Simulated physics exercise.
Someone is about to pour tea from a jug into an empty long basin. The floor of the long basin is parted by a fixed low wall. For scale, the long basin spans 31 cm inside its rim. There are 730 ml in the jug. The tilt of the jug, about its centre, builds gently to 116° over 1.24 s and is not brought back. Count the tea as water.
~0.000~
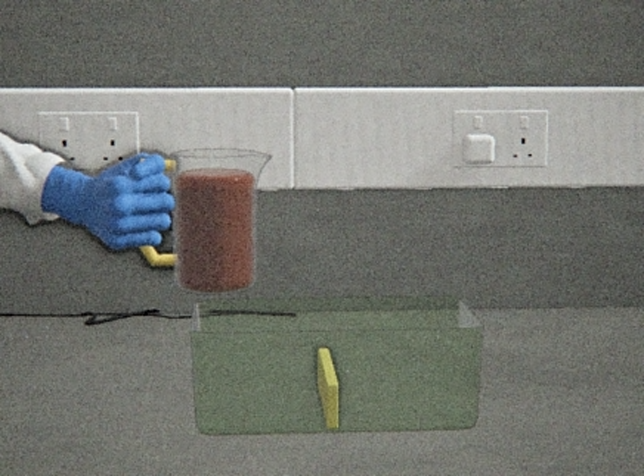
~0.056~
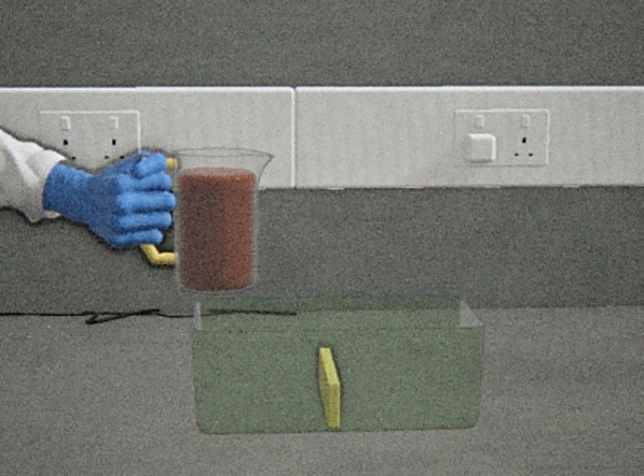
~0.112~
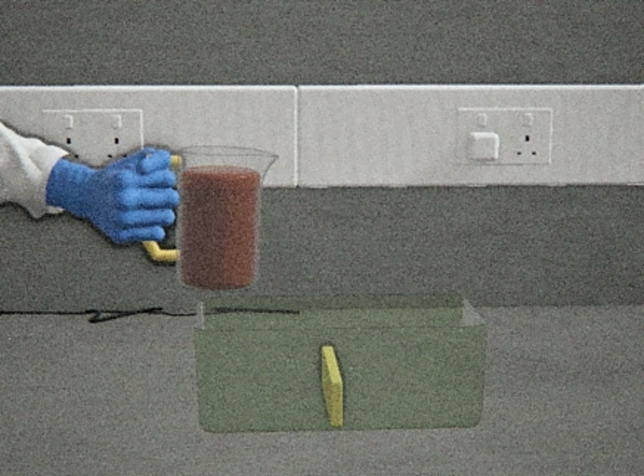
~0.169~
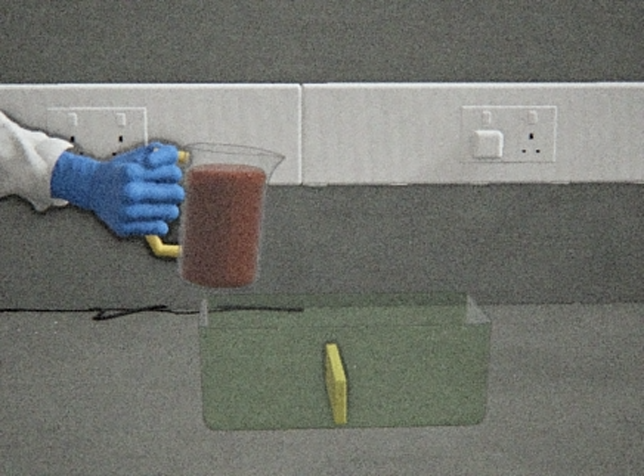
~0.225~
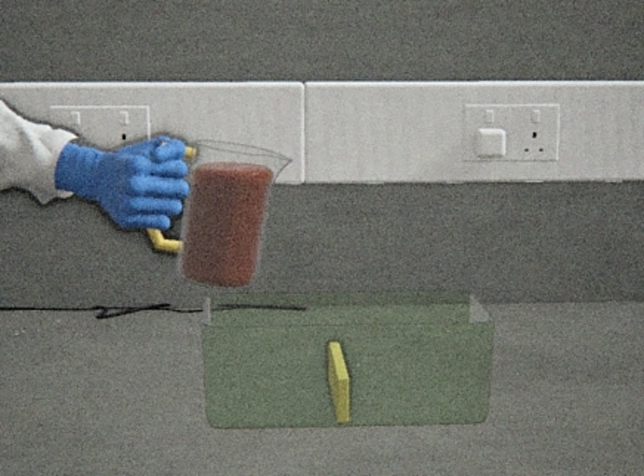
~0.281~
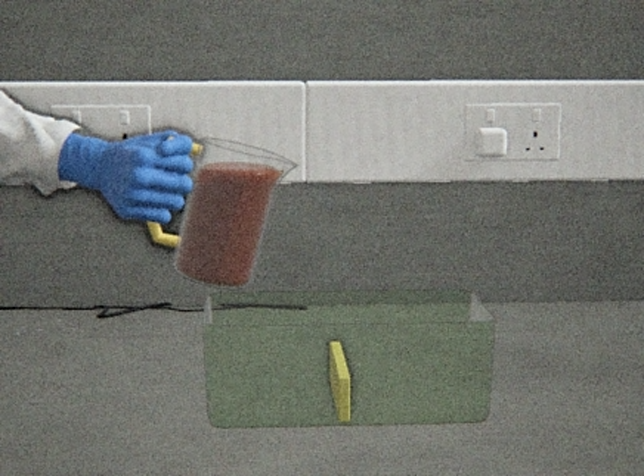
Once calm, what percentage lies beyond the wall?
Roughly 64 per cent is past the wall.
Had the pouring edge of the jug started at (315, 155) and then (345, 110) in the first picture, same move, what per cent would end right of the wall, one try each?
First 95, then 90 per cent.
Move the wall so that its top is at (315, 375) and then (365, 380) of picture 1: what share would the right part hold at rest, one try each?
First 80, then 10 per cent.
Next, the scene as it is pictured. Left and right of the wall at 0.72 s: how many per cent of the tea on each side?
Left about 0, right about 5.
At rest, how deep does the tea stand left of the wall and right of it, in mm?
Some 12 mm on the left and 22 mm on the right.
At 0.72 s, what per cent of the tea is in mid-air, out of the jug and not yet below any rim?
About 10 per cent.
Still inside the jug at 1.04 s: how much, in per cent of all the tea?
About 30 per cent.
By 0.72 s the tilt is 72° and 84 per cent is still to pour, 0 is left of the wall and 5 right of it.
By 1.04 s the tilt is 109° and 29 per cent is still to pour, 10 is left of the wall and 48 right of it.
By 1.38 s the tilt is 116° and 1 per cent is still to pour, 35 is left of the wall and 64 right of it.
By 1.74 s the tilt is 116° and 0 per cent is still to pour, 35 is left of the wall and 64 right of it.
At rest 35 per cent lies left of the wall, 64 right of it and 1 outside.
